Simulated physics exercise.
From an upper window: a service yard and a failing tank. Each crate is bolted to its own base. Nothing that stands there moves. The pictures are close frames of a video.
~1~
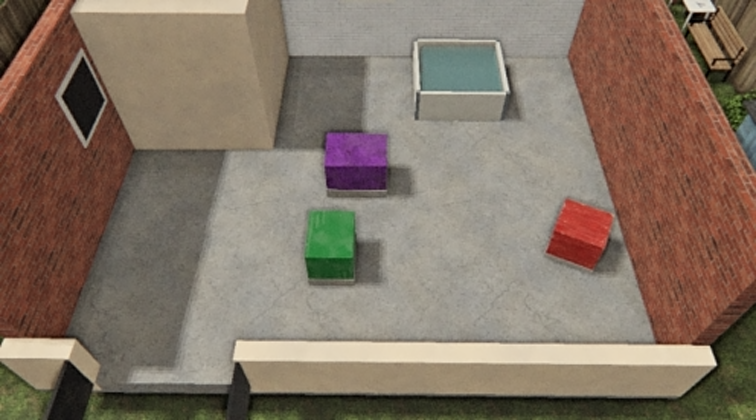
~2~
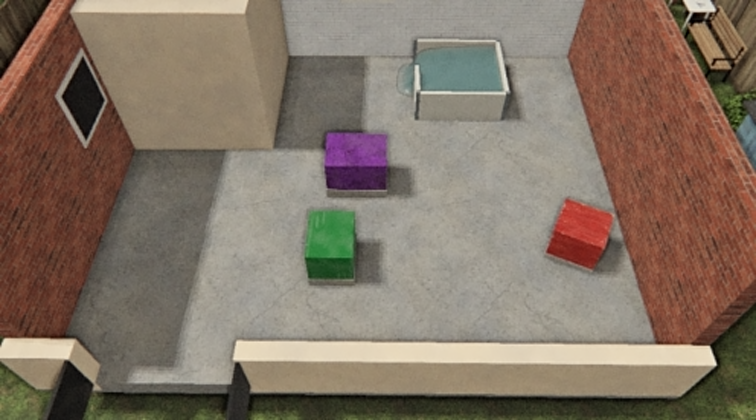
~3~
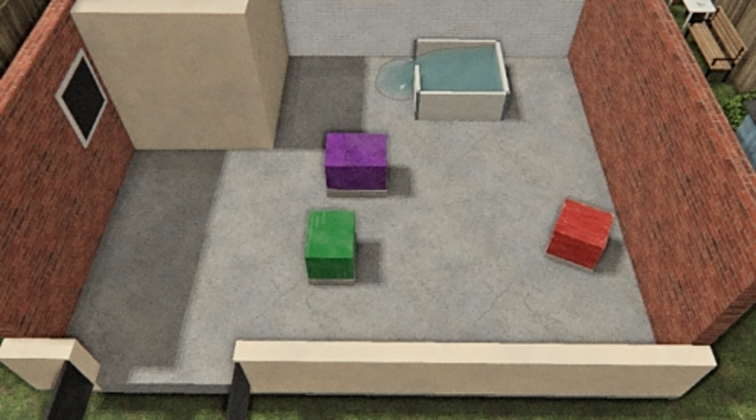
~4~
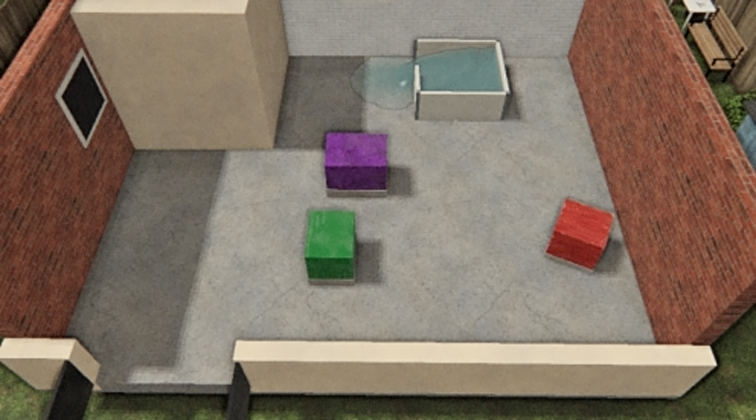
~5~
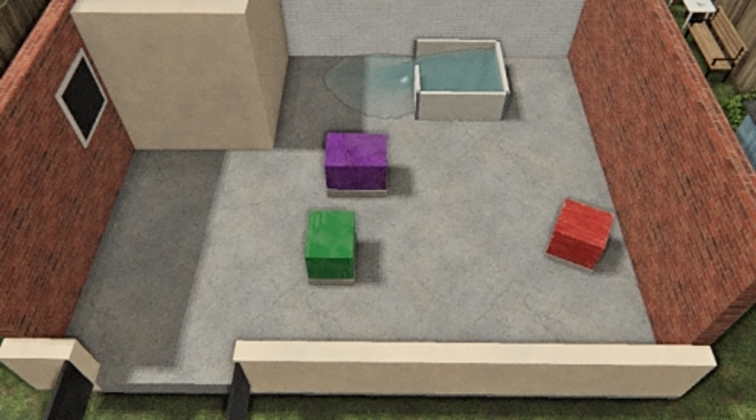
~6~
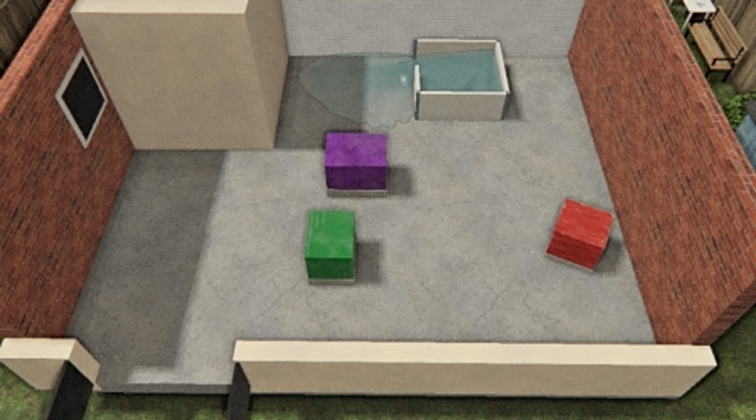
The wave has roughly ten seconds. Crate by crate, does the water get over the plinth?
One by one: The purple crate keeps dry; the red crate keeps dry; the green crate keeps dry.
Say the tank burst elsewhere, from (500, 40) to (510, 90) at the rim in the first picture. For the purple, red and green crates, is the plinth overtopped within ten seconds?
One by one: The purple one escapes it; the red one ends up wet; the green one keeps dry.
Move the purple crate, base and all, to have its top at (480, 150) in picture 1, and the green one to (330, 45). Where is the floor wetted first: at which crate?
First comes the green crate.
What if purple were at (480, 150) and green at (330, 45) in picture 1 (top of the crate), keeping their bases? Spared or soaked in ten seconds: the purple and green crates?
In short: The purple one is safe; the green one is wetted.
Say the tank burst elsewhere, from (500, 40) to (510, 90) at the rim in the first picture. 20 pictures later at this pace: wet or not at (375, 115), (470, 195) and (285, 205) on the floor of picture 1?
As listed: Clear, under water, clear.
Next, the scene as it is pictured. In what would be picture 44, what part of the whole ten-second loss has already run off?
Close to 30 %.
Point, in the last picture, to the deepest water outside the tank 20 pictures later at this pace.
At about (334, 70).
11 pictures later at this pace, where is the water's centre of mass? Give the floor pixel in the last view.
At about (387, 91).
A moment on, water covers 10 % of the floor; the purple crate not reached, the red crate not reached, the green crate not reached.
Next, water covers 15 % of the floor; the purple crate water round its plinth, the red crate not reached, the green crate not reached.
Then, water covers 25 % of the floor; the purple crate water round its plinth, the red crate not reached, the green crate water round its plinth.
Later, water covers 45 % of the floor; the purple crate water round its plinth, the red crate not reached, the green crate water round its plinth.
In the end, water covers 65 % of the floor; the purple crate stayed above the water, the red crate stayed above the water, the green crate stayed above the water.
